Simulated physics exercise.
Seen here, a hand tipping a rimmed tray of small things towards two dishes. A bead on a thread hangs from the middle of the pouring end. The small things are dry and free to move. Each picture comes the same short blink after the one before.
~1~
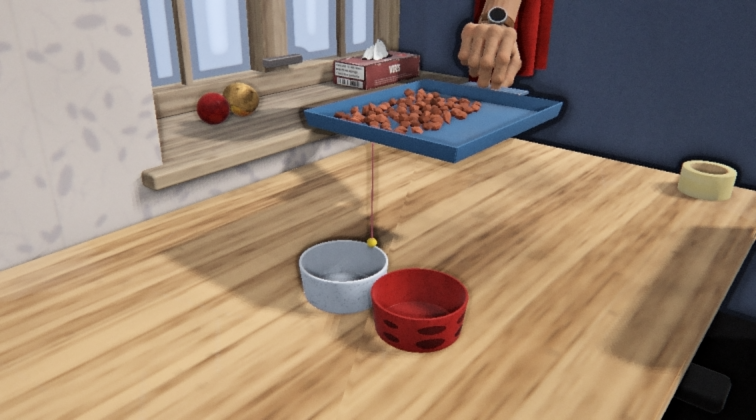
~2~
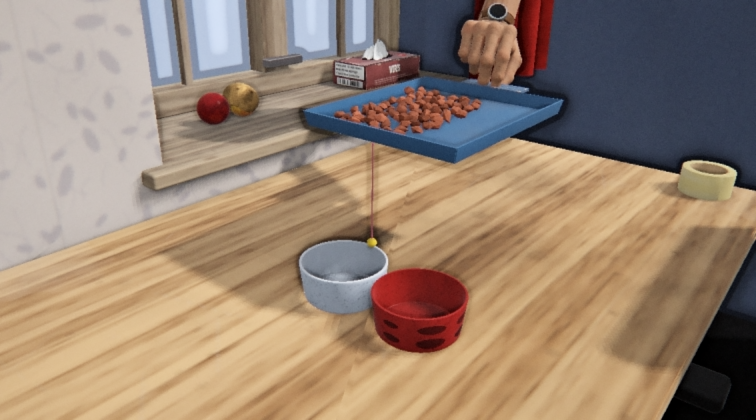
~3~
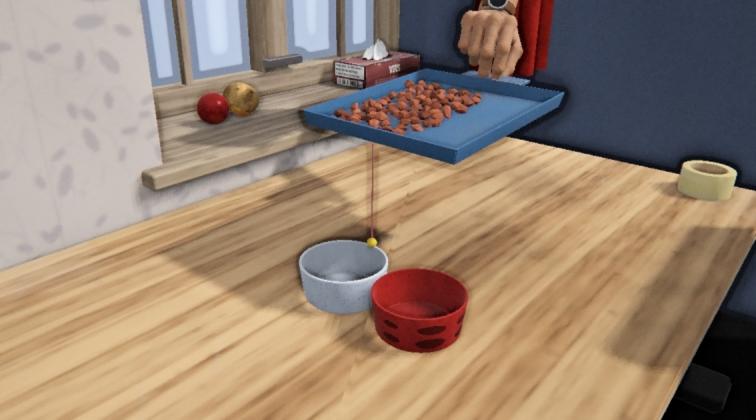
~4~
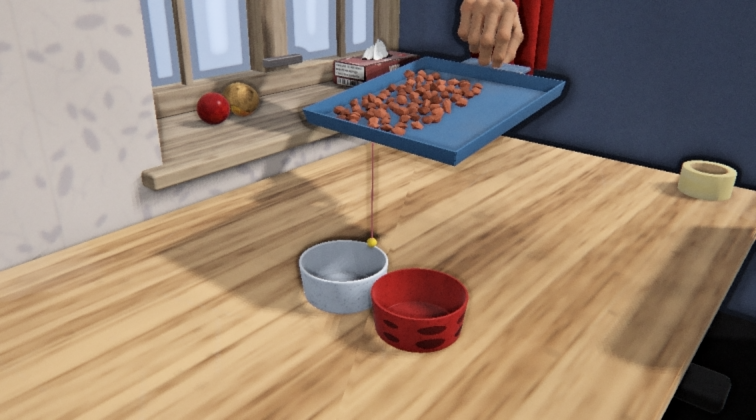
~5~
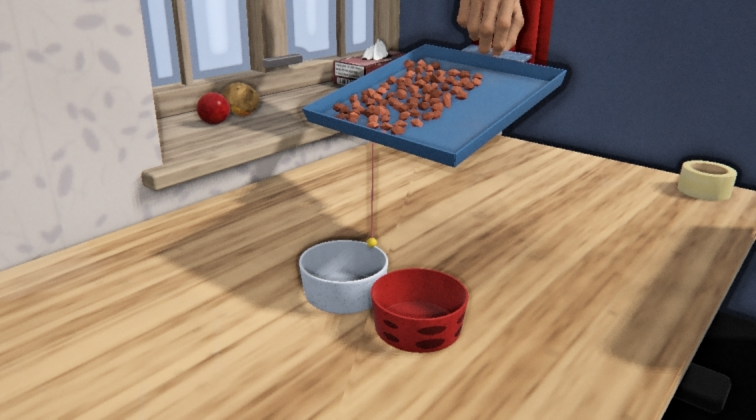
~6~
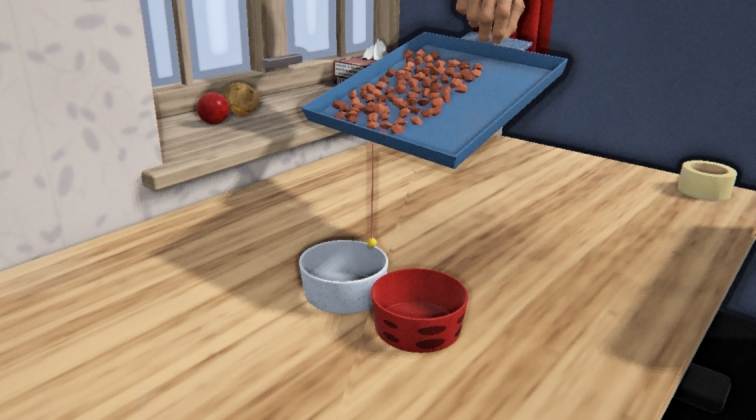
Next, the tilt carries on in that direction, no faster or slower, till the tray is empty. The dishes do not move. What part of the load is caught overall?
The two hold more than half of the load.
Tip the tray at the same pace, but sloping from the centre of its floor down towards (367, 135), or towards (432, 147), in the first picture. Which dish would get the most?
At the first place the left one, at the second the right-hand dish.
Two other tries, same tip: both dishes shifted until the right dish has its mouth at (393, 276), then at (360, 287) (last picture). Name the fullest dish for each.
The first try: The right-hand dish. The second: The right one.
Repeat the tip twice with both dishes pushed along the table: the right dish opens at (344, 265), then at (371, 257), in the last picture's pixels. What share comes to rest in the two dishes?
The first gives 40 %, the second 10 %.
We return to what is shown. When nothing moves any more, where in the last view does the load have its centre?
Close to (393, 315).
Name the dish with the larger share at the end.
More ends in the right dish.
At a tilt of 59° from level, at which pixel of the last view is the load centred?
Near (381, 119).
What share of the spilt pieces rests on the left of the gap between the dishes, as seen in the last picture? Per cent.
Close to 90 per cent.
Shortly afterwards, tray tipped steeply; all but a few on the tray; only a few in the air.
Next, tray tipped right over; near two thirds on the tray; a little in the right dish; only a few in the left dish; a little outside both; a little in the air.
Some moments later, tray tipped past a quarter turn; near half in the right dish; near a quarter in the left dish; near a quarter outside both.
In the end, tray tipped past a quarter turn; near half in the right dish; near a quarter in the left dish; near a quarter outside both.
